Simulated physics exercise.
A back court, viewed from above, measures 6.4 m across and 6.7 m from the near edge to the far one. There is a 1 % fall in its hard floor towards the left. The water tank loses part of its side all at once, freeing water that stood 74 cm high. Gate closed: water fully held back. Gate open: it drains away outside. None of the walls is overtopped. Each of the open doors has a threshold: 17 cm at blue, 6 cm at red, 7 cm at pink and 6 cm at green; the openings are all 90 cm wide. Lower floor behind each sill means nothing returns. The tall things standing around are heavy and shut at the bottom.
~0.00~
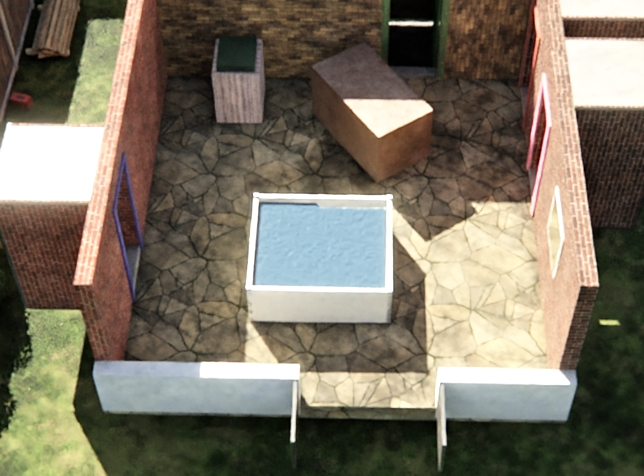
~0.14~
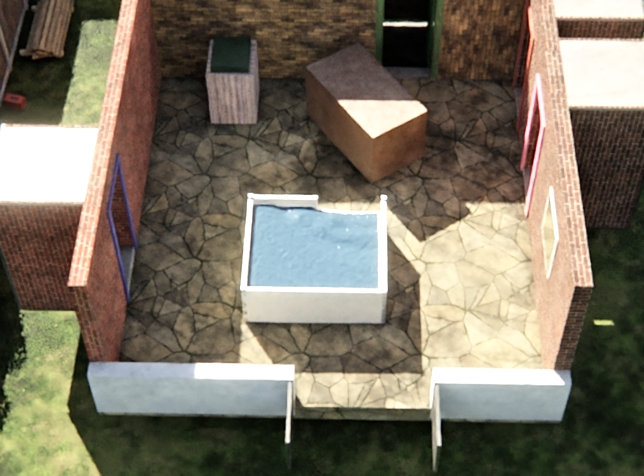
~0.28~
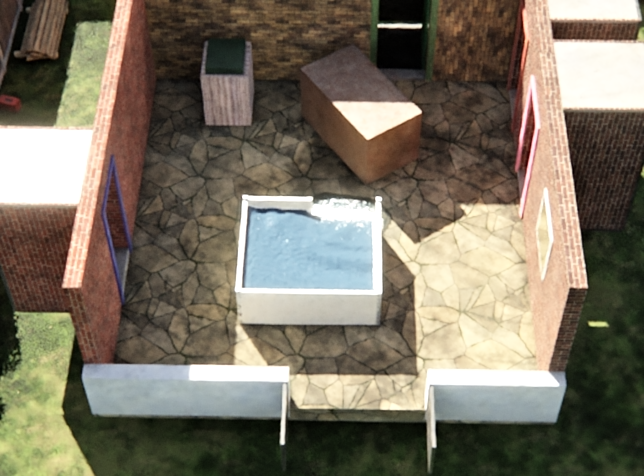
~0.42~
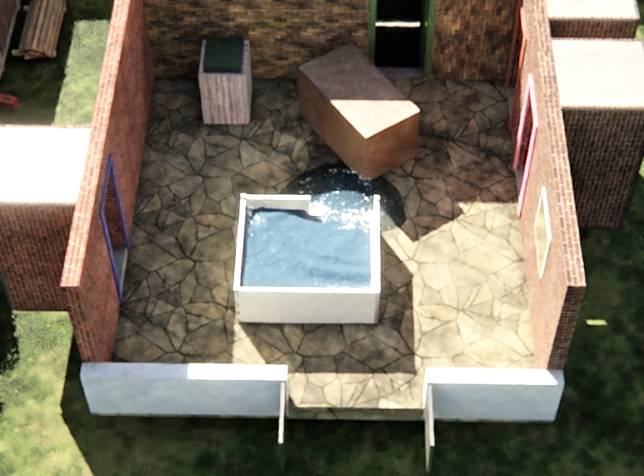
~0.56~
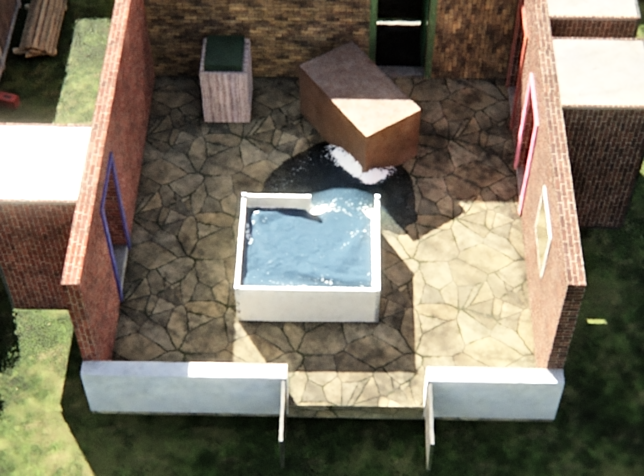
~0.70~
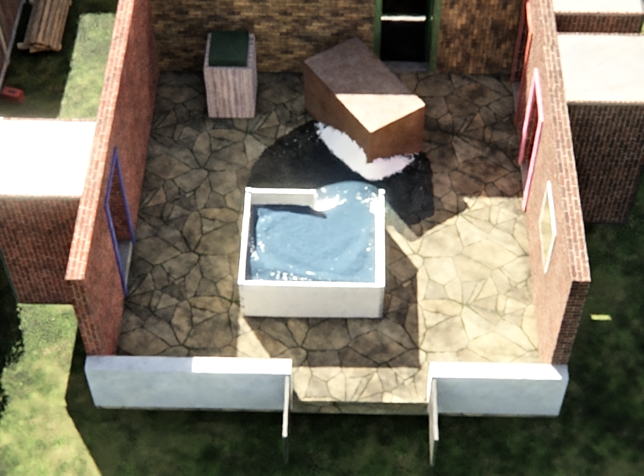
At first, still blue water fills a white tank in a walled stone courtyard. Then part of the tank's far side opens, the surface ripples, and water pours out behind it, spreading as a dark pool over the paving and foaming white against the brown box while the level in the tank lowers.
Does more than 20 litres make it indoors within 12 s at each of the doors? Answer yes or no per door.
Blue door, no; red door, yes; pink door, yes; green door, yes.
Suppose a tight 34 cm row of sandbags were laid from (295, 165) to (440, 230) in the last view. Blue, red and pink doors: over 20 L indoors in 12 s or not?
So blue comes out low enough, red comes out low enough and pink comes out low enough.
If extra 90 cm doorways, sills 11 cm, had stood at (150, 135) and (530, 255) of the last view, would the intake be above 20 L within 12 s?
Well, the first is beyond the mark and the second is shy of the mark.
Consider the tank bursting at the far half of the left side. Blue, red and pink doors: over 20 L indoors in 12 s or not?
Compared with the limit, blue is higher, red is lower and pink is lower.
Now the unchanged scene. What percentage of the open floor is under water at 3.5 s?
Close to 45 in a hundred parts are wet.
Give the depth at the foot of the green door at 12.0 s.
Some 6.5 cm.
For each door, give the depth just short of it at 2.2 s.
Depths in cm: Blue 0, red 12, pink 14, green 0.
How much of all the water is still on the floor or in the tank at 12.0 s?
Some 84 per cent remains.
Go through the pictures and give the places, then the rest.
In the first picture, still water, 74 cm deep, in the water tank at (321, 245).
In the second picture, the front is at a hidden place, 0.6 m from the gap on the water tank's far side; 0.2 m2 of floor is under water; 74 cm left at the back of the water tank.
In the third picture, the front is at (314, 200), 0.9 m from the gap on the water tank's far side; 0.8 m2 of floor is under water; 74 cm left at the back of the water tank.
In the fourth picture, water pours out on the water tank's far side and has run 1.4 m, to (327, 169); typically 9 cm deep outside, 72 cm at the water tank's back.
In the fifth picture, water pours out on the water tank's far side and has run 1.9 m, to (322, 147); typically 7 cm deep outside, 66 cm at the water tank's back.
In the sixth picture, water pours out on the water tank's far side and has run 2.4 m, to (316, 122); typically 5 cm deep outside, 62 cm at the water tank's back.
After 1.4 s water covers 20 % of the floor and is deepest (44 cm) near (357, 176); blue door not reached, red door not reached, pink door not reached, green door not reached.
After 2.2 s water covers 35 % of the floor and is deepest (40 cm) near (268, 78); blue door not reached, red door 12 cm at the sill, 6 L in, pink door 14 cm at the sill, 12 L in, green door not reached.
After 3.5 s water covers 45 % of the floor and is deepest (26 cm) near (156, 98); blue door 1 cm at the sill, 0 L in, red door 12 cm at the sill, 26 L in, pink door 14 cm at the sill, 66 L in, green door 11 cm at the sill, 3 L in.
After 7.0 s water covers 80 % of the floor and is deepest (14 cm) near (256, 114); blue door 5 cm at the sill, 0 L in, red door 7 cm at the sill, 54 L in, pink door 12 cm at the sill, 131 L in, green door 13 cm at the sill, 68 L in.
After 12.0 s water covers 100 % of the floor and is deepest (10 cm) near (126, 295); blue door 7 cm at the sill, 0 L in, red door 4 cm at the sill, 59 L in, pink door 5 cm at the sill, 149 L in, green door 7 cm at the sill, 103 L in.
